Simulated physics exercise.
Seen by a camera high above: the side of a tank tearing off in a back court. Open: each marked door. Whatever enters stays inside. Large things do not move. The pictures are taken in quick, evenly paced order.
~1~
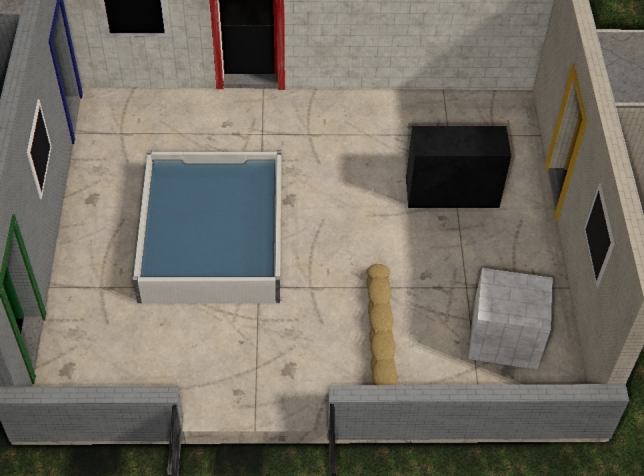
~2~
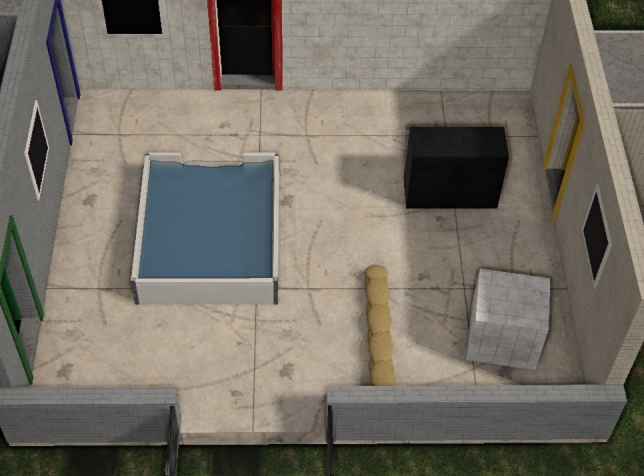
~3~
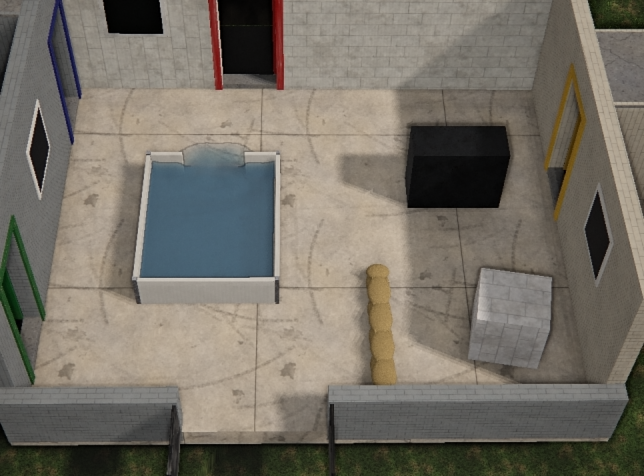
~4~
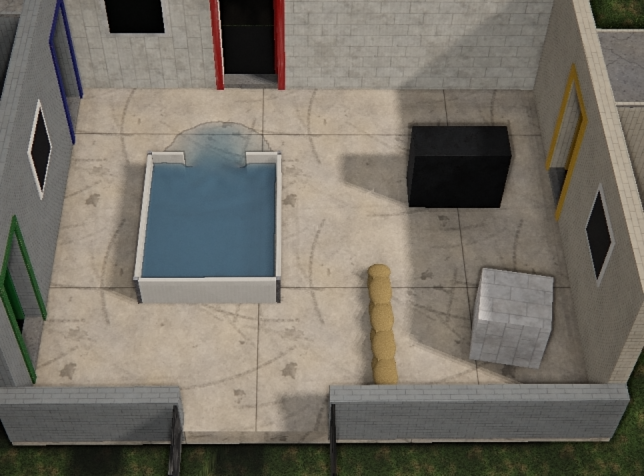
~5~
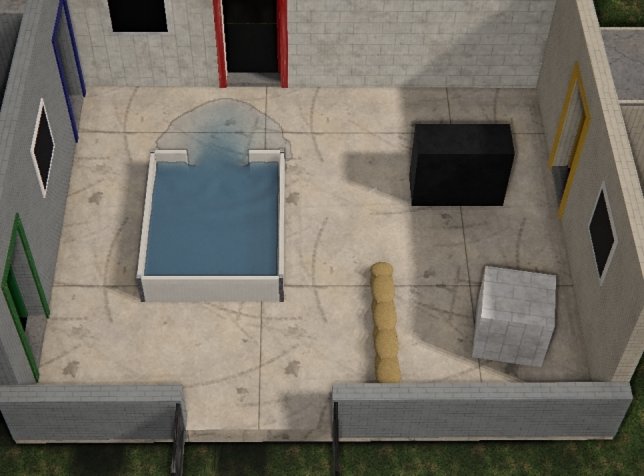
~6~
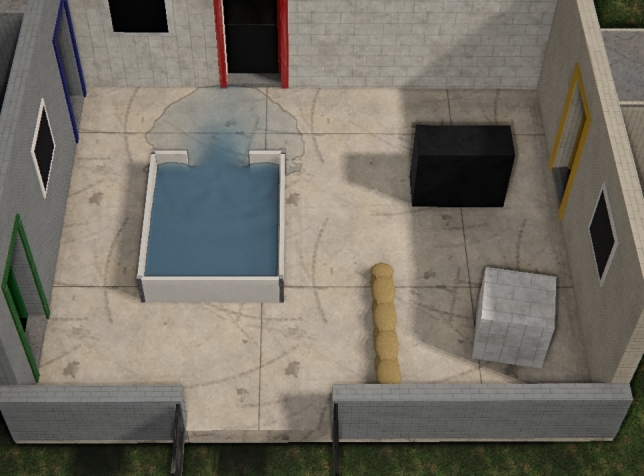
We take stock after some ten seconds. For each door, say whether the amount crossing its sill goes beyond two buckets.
As I see it, the blue door will pass more than two buckets, the yellow door will pass two buckets at most, the red door will pass more than two buckets, the green door will pass two buckets at most.
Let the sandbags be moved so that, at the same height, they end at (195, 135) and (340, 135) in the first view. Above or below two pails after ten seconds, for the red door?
Red: Stays within the limit.
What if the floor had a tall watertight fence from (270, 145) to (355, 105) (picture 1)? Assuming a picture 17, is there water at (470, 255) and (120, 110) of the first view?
Not wet, soaked.
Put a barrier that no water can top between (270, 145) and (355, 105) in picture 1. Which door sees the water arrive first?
It's the red-painted one.
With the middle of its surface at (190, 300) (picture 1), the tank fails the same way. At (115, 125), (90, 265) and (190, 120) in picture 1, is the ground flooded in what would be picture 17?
The first spot ends up sodden, the second left untouched and the third sodden.
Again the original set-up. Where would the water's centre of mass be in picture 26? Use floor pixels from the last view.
It is around (226, 188).
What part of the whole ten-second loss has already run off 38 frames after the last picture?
About 85 per cent.
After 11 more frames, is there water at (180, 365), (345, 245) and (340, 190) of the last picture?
The three points read clear, clear and clear.
A moment on, water covers 15 % of the floor; the blue door not reached, the yellow door not reached, the red door under two buckets in, the green door not reached.
Next, water covers 15 % of the floor; the blue door under two buckets in, the yellow door not reached, the red door over two buckets in, the green door not reached.
Then, water covers 30 % of the floor; the blue door over two buckets in, the yellow door not reached, the red door far over two buckets in, the green door not reached.
Later, water covers 50 % of the floor; the blue door far over two buckets in, the yellow door wet at the sill, nothing in, the red door far over two buckets in, the green door wet at the sill, nothing in.
In the end, water covers 65 % of the floor; the blue door far over two buckets in, the yellow door wet at the sill, nothing in, the red door far over two buckets in, the green door wet at the sill, nothing in.
